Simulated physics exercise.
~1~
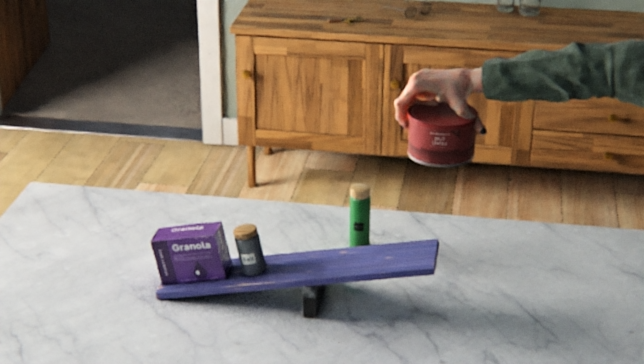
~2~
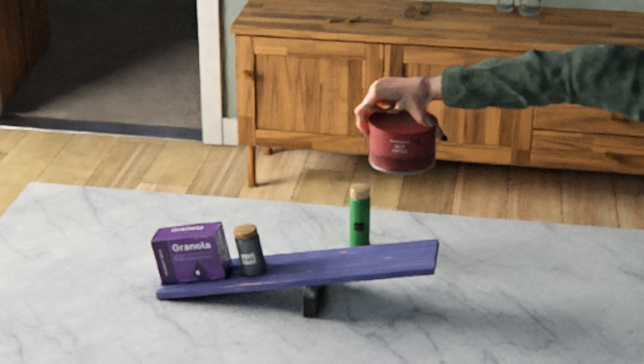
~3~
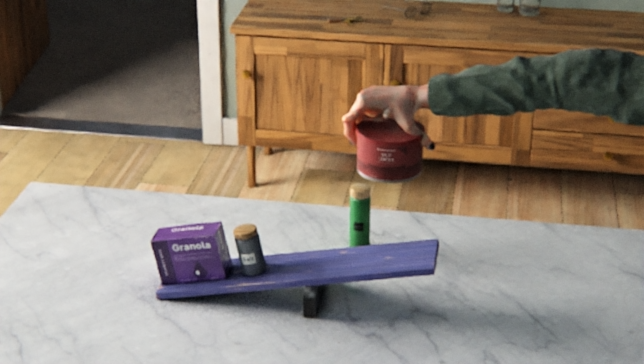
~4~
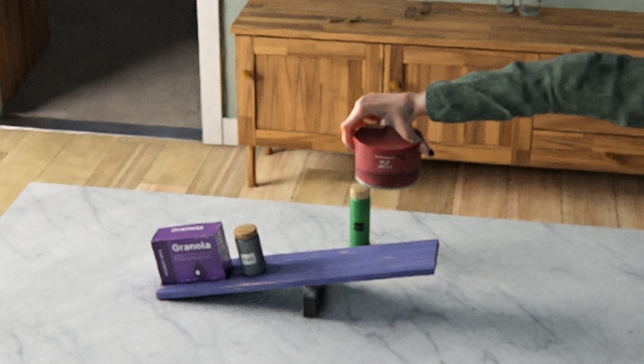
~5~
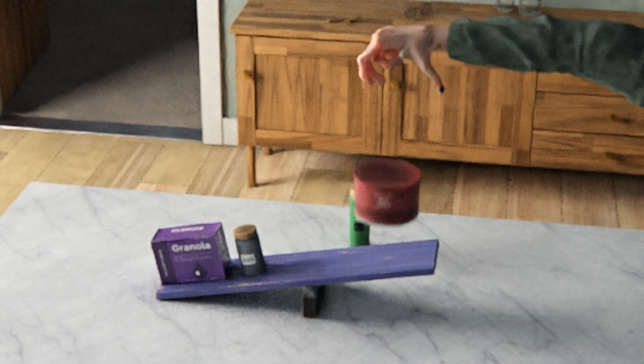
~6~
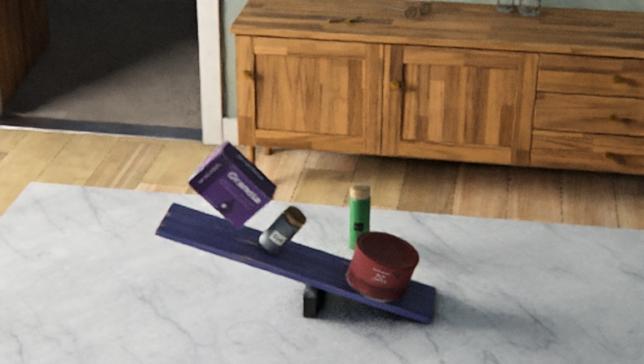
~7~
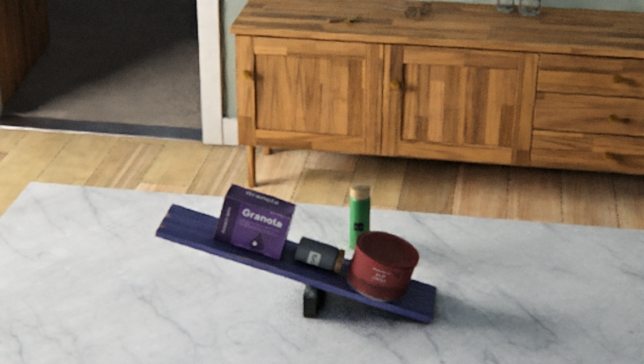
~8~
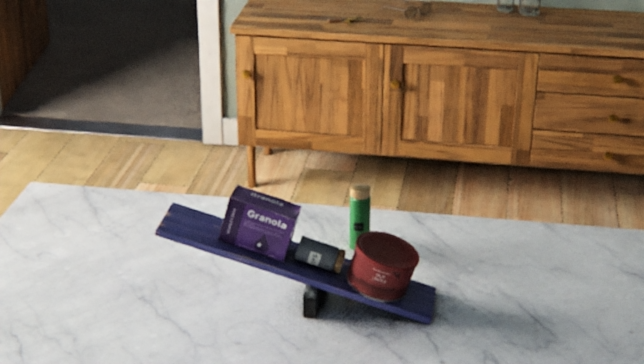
On a marble table, a hand drops a red tub, tipping the plank and toppling the grey shaker.
